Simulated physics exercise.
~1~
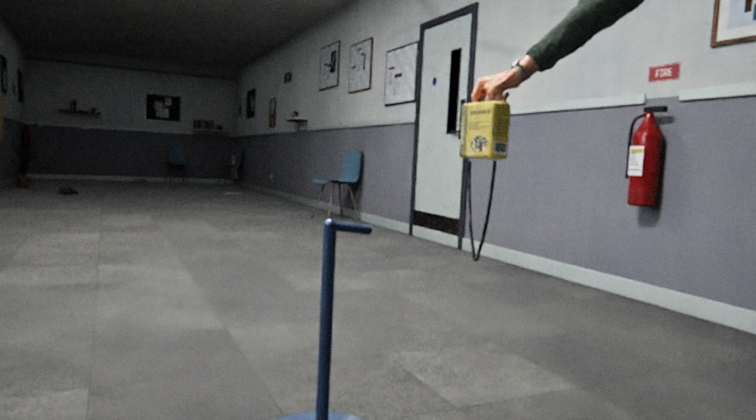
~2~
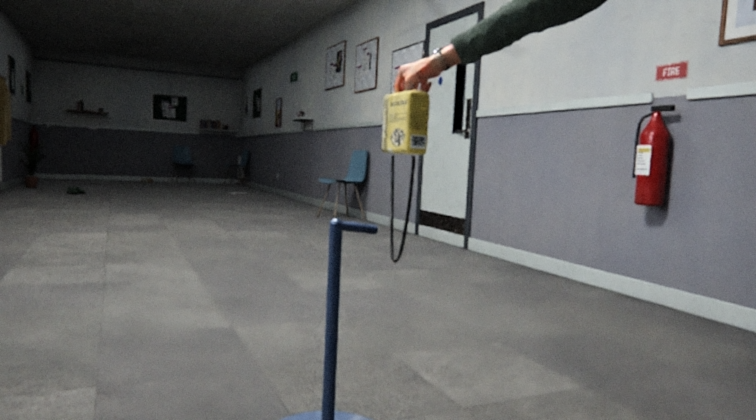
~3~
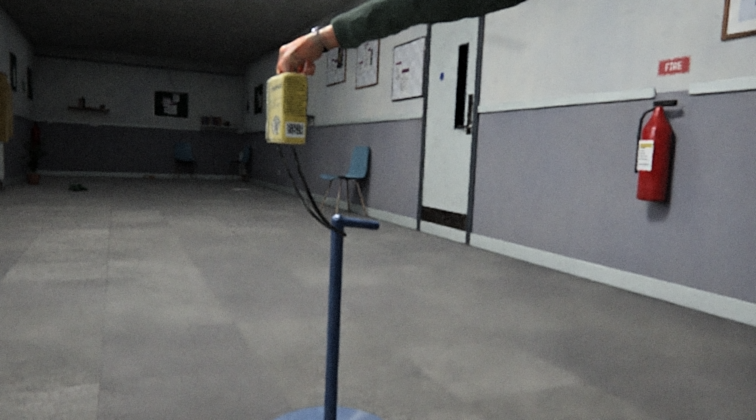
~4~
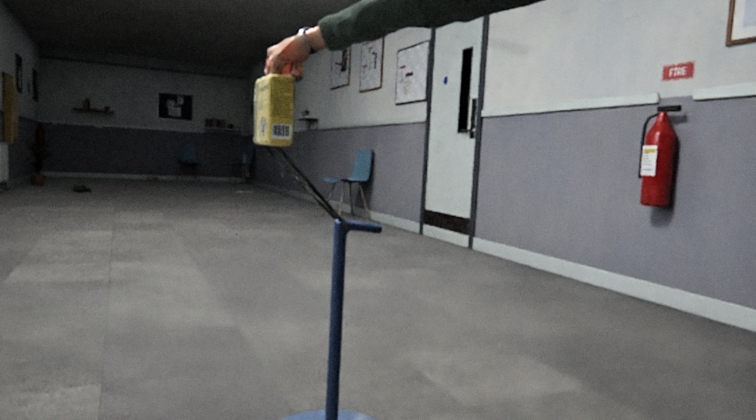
A yellow pouch with a dark hanging loop, held from above by a hand, moves left across a blue post with a short bar at its top, until the loop catches on the post and pulls tight, leaving the pouch snagged just past it.
